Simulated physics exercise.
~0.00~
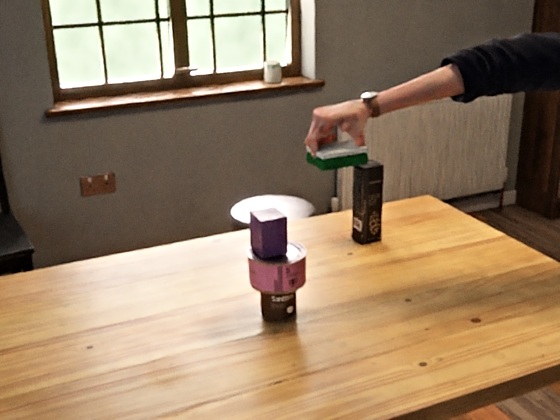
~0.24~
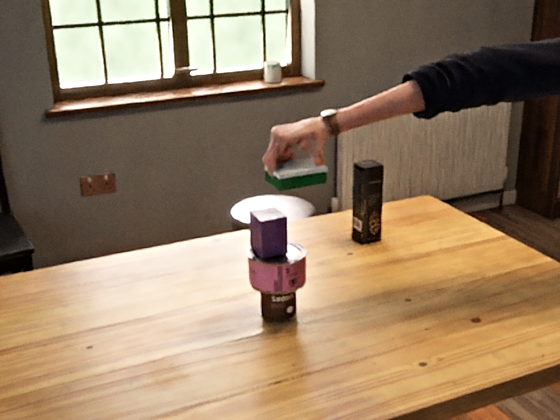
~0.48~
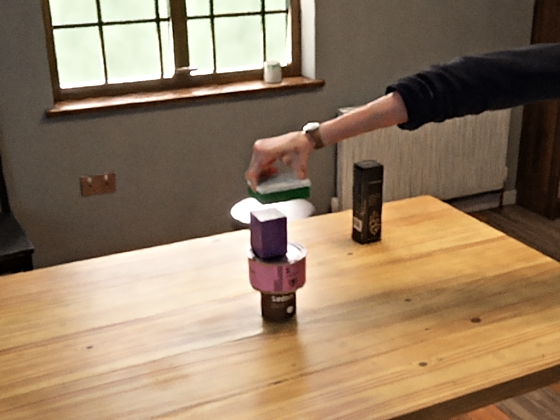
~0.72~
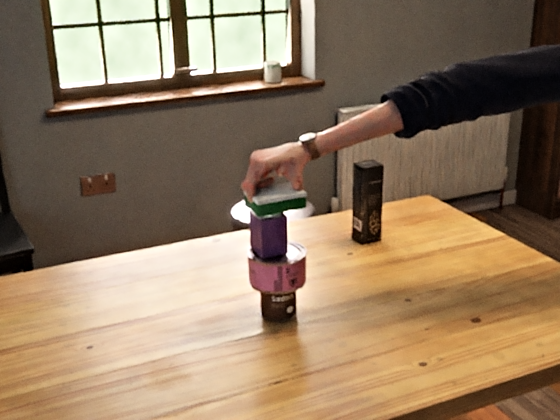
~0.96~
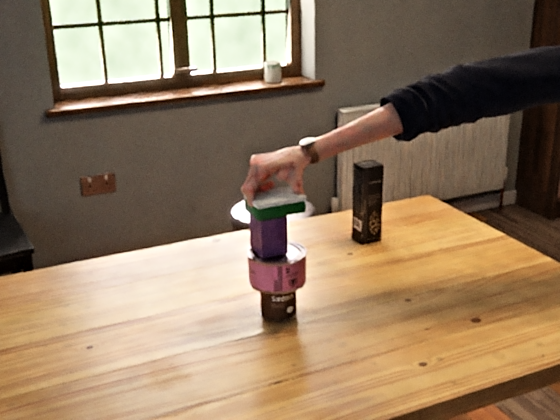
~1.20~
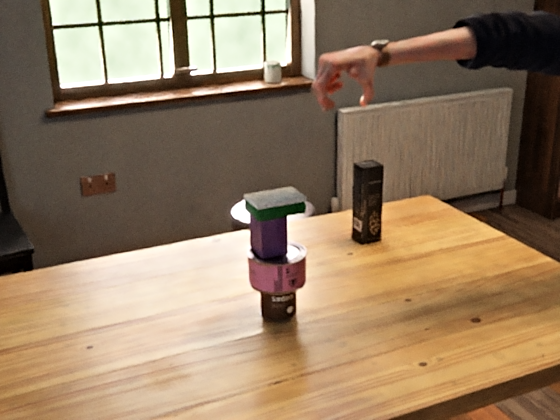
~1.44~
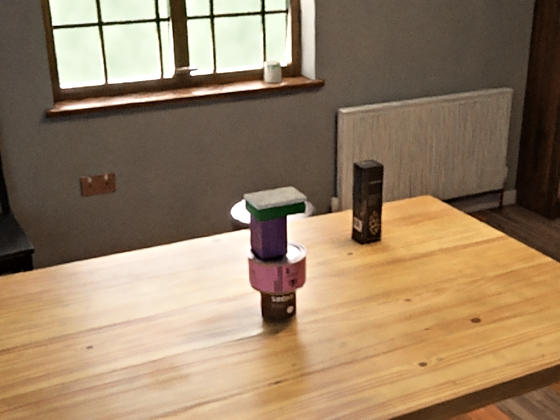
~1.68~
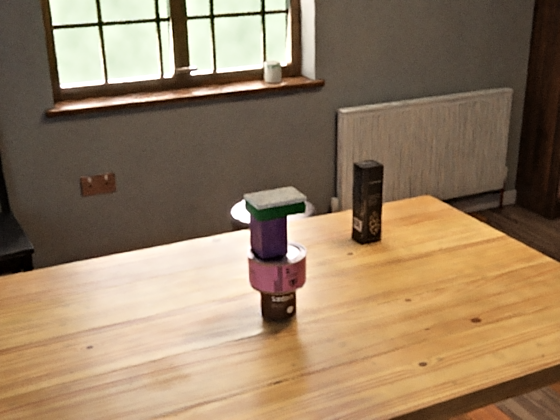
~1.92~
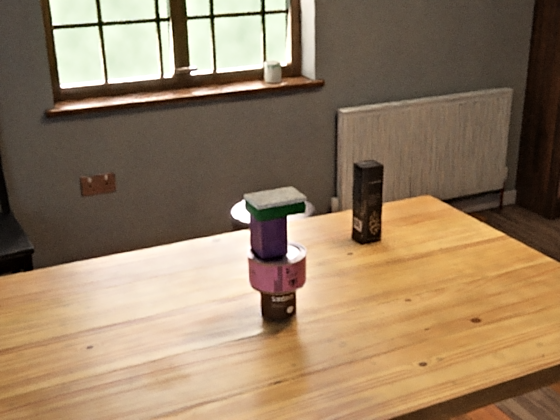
A green sponge was carried left by a hand and lowered onto a purple block stacked on a pink tub and a brown tin; the hand let go and withdrew, and the pile stayed standing beside a black carton on the wooden table.
